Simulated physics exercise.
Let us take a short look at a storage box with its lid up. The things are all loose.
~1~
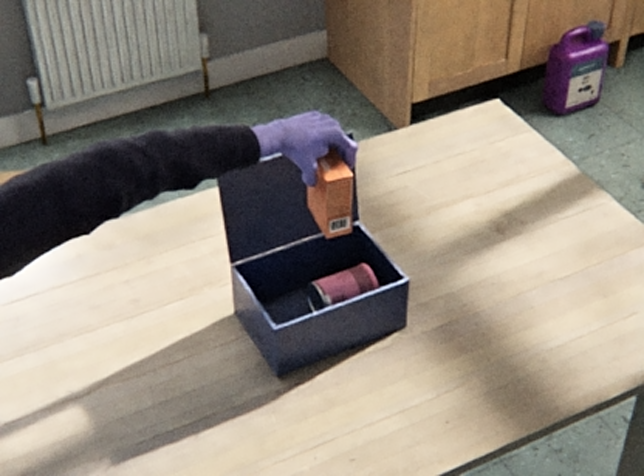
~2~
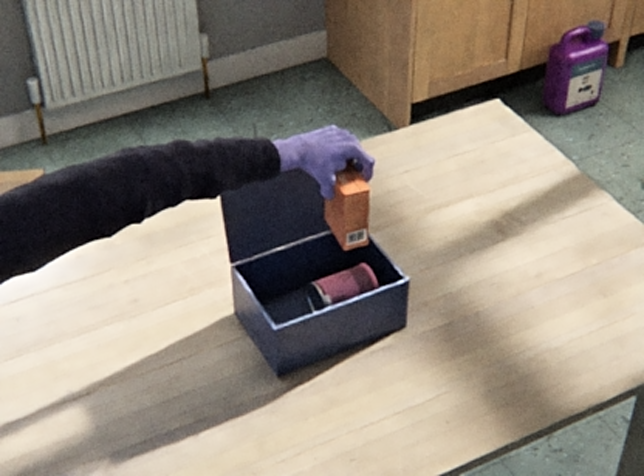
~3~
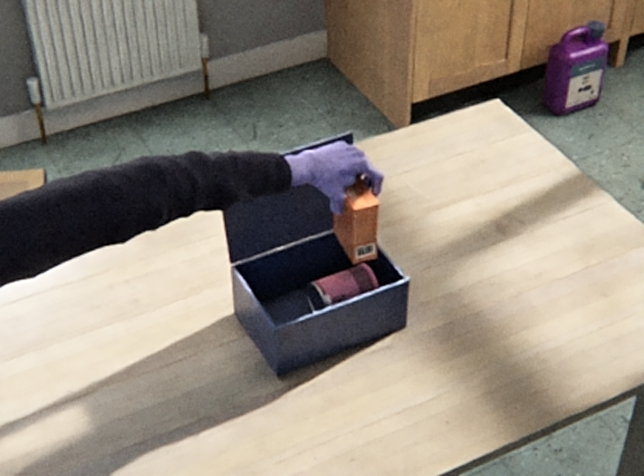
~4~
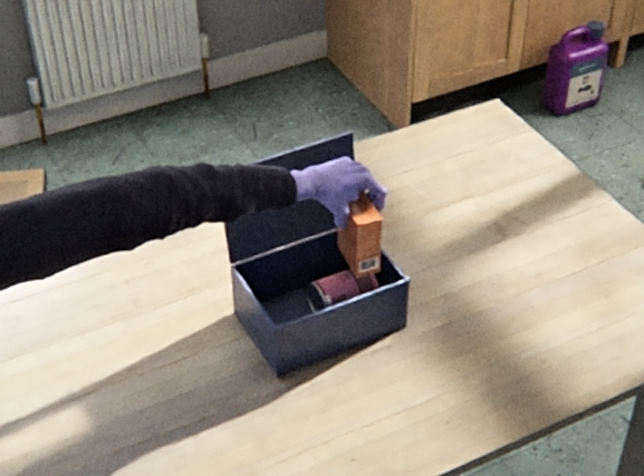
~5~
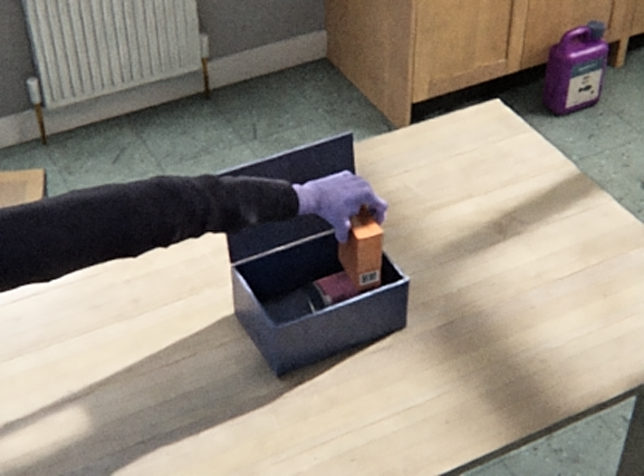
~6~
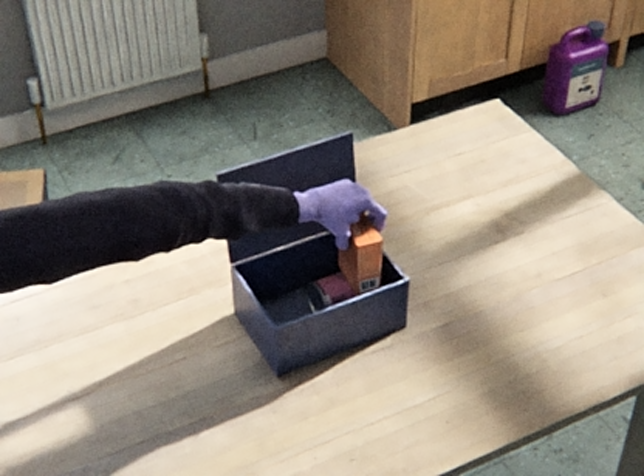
A purple-gloved hand lowers an orange packet into an open dark blue box beside a pink tin.
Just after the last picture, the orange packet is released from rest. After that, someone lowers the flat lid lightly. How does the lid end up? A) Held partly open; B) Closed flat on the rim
A.
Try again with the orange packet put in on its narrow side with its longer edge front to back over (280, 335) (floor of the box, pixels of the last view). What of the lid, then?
Then the lid comes down fully.
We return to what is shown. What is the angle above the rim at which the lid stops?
The lid sits around 35° above the rim.
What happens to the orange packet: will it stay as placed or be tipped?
As it turns out, it changes its angle.
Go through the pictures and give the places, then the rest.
The first frame shows coming down; orange packet (329, 191); pink tin (343, 293).
The second frame shows coming down; orange packet (347, 204); pink tin (343, 293).
The third frame shows coming down; orange packet (355, 219); pink tin (343, 293).
The fourth frame shows coming down; orange packet (359, 233); pink tin (343, 293).
The fifth frame shows coming down; orange packet (360, 246).
The sixth frame shows put in, still held; orange packet (360, 253).
Then, 1.10 s later than the last frame, lid starting down; orange packet tilted by 41° near (358, 269); pink tin moved about its own width.
Then, 1.90 s later than the last frame, lid 41° above the rim; orange packet tilted by 40° near (358, 269); pink tin moved about its own width.
When it is over, lid 33° above the rim; lying over in the box, orange packet; moved from the start, pink tin. End places, in pixels of the last picture, orange packet near (358, 269).
